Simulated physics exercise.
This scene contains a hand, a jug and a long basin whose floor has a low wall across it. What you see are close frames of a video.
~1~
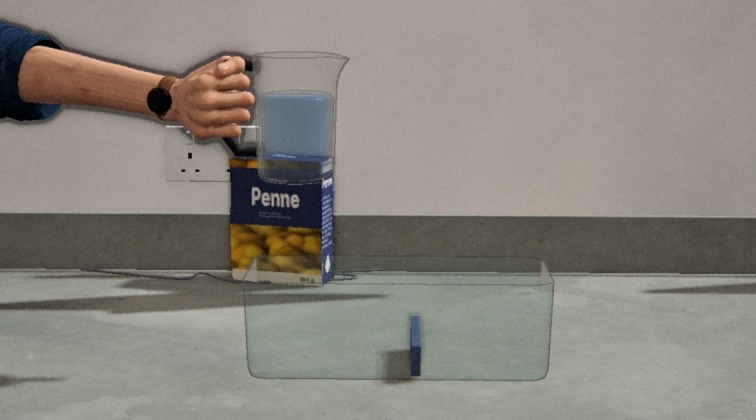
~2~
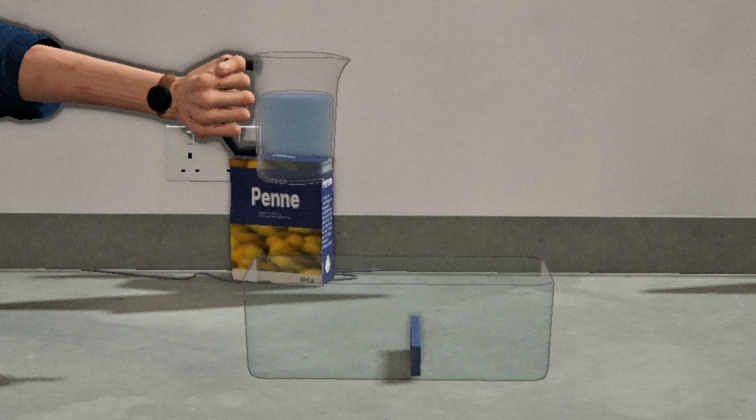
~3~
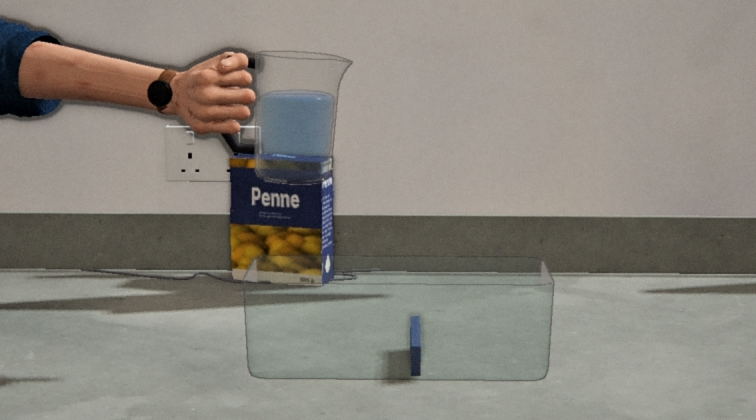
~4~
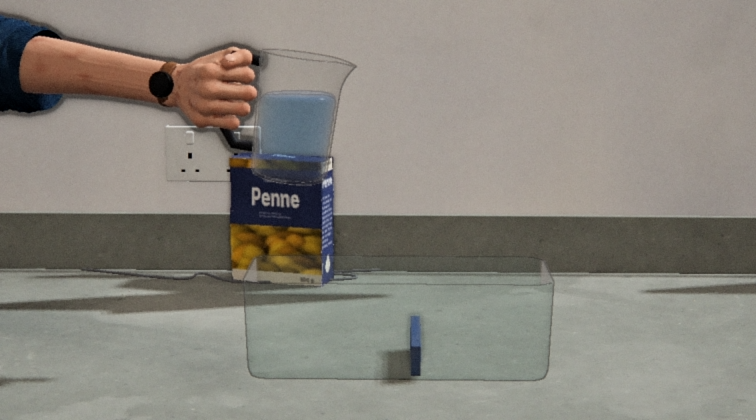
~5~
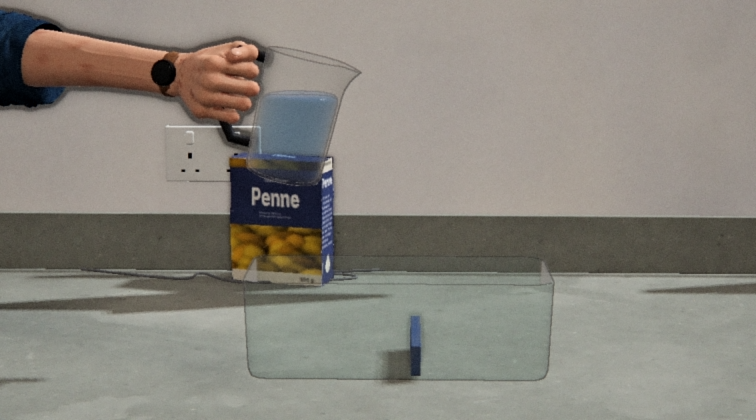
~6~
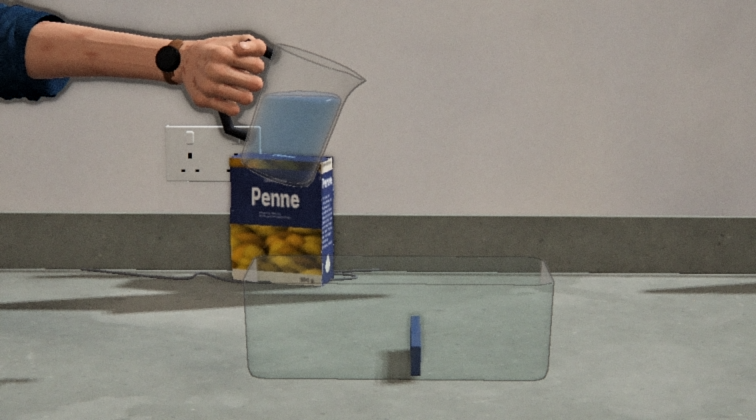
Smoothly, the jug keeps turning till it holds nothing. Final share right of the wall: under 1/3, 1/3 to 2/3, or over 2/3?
Over 2/3.
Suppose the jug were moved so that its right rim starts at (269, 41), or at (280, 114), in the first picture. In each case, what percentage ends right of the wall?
First try: About 10 %; second try: About 5 %.
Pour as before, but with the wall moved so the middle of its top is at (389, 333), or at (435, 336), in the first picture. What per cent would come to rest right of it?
In turn some 90 and 50 in a hundred.
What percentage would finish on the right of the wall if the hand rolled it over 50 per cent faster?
It comes to 90 per cent or so.
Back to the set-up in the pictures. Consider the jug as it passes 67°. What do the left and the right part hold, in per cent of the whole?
Left part 0 %; right part 0 %.
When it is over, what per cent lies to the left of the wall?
I'd say near 10 in a hundred.
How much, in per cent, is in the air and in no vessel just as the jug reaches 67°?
Roughly 5 percent.
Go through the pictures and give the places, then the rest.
In the first frame, it leans 0°; its right rim is at (349, 57); the water meets the walls at (258, 94) and (334, 95); the long basin's rim runs from (249, 270) to (548, 272); the wall's top is at (416, 332).
In the second frame, it leans 1°; its right rim is at (350, 58); the water meets the walls at (258, 94) and (334, 95).
In the third frame, it leans 3°; its right rim is at (353, 60); the water meets the walls at (259, 94) and (335, 95).
In the fourth frame, it leans 8°; its right rim is at (357, 65); the water meets the walls at (261, 95) and (337, 95).
In the fifth frame, it leans 13°; its right rim is at (362, 71); the water meets the walls at (262, 95) and (339, 96).
In the sixth frame, it leans 20°; its right rim is at (366, 79); the water meets the walls at (264, 95) and (342, 97).
A moment on, the jug is tipped part way and 93 per cent is still to pour, 0 is left of the wall and 0 right of it.
Next, the jug is tipped on its side and 45 per cent is still to pour, 1 is left of the wall and 29 right of it.
Then the jug is tipped right over and 7 per cent is still to pour, 6 is left of the wall and 78 right of it.
Later the jug is tipped right over and 0 per cent is still to pour, 9 is left of the wall and 88 right of it.
In the end 11 per cent lies left of the wall, 88 right of it and 2 outside.
